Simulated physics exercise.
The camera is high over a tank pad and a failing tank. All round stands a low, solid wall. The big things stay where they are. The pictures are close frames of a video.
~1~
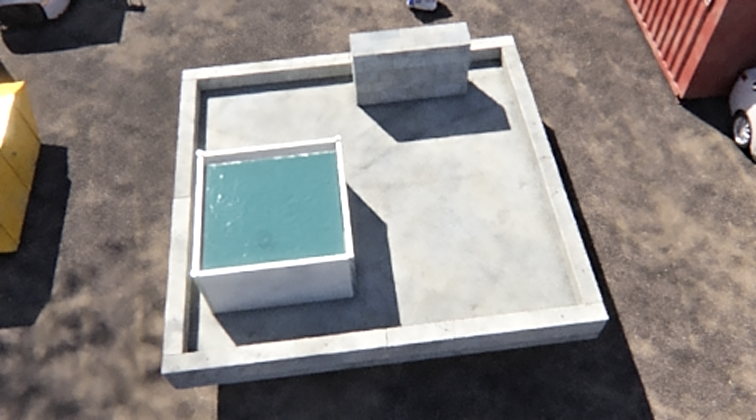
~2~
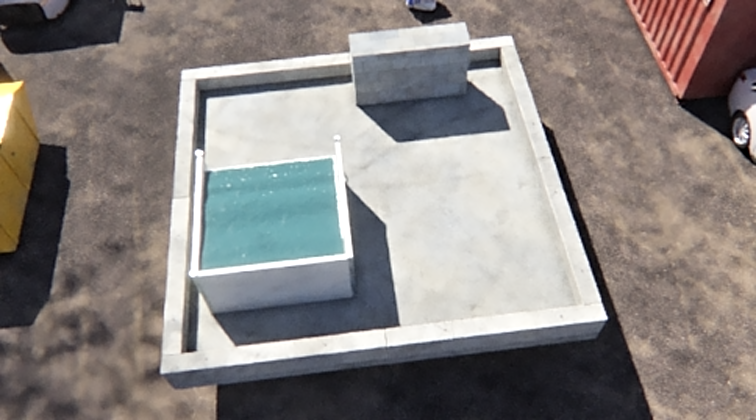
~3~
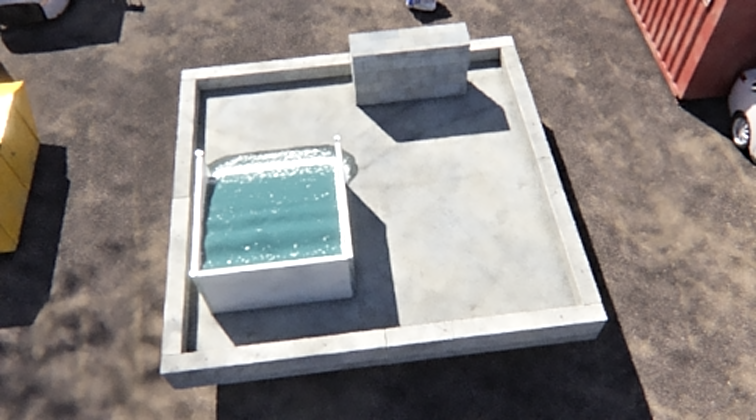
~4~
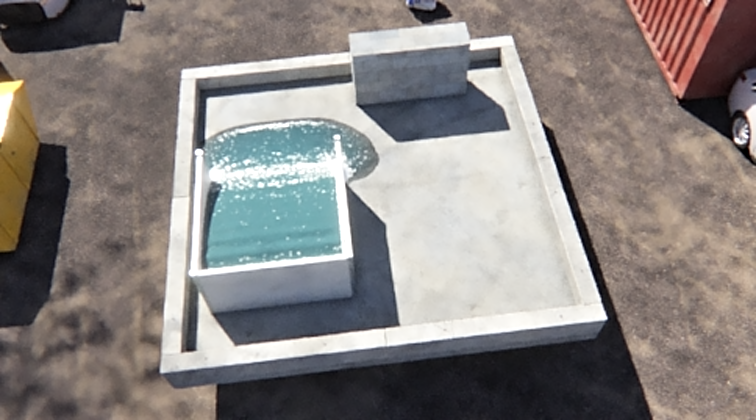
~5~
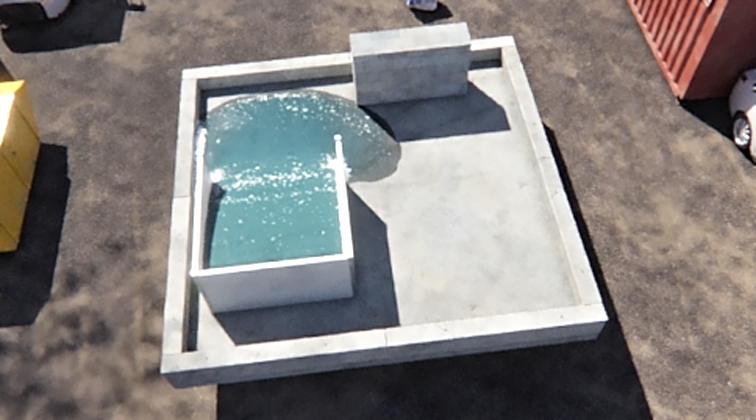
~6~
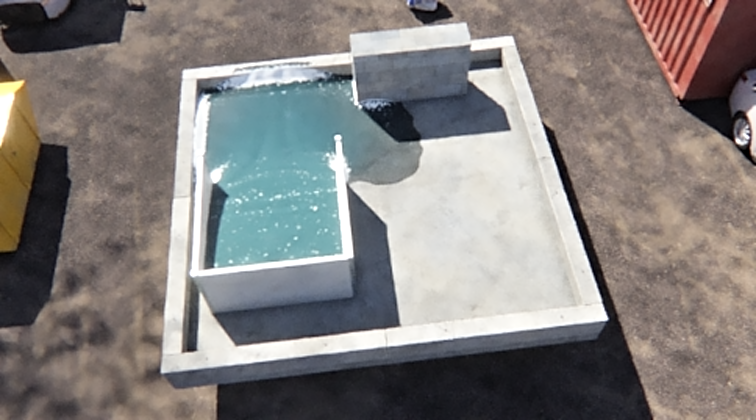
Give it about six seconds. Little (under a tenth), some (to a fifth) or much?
It loses over a fifth.
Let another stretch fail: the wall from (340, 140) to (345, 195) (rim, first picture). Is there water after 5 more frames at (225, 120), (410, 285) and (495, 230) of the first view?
As listed: Free of water, awash, awash.
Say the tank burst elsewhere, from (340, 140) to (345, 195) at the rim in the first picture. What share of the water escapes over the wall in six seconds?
Close to 8 %.
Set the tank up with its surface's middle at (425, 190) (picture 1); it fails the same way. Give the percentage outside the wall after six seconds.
I make it 14 per cent.
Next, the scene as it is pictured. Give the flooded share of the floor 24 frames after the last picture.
I make it 80 per cent.
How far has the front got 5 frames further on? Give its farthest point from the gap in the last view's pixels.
At about (502, 92).
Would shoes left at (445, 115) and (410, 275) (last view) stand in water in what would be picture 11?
As listed: Under water, free of water.
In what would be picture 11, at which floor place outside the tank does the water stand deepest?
Near (223, 91).
A moment on, water covers 35 % of the floor; the low wall has let 1 % over.
Next, water covers 40 % of the floor; the low wall has let 3 % over.
Then, water covers 45 % of the floor; the low wall has let 19 % over.
Later, water covers 65 % of the floor; the low wall has let 23 % over.
In the end, water covers 80 % of the floor; the low wall has let 23 % over.
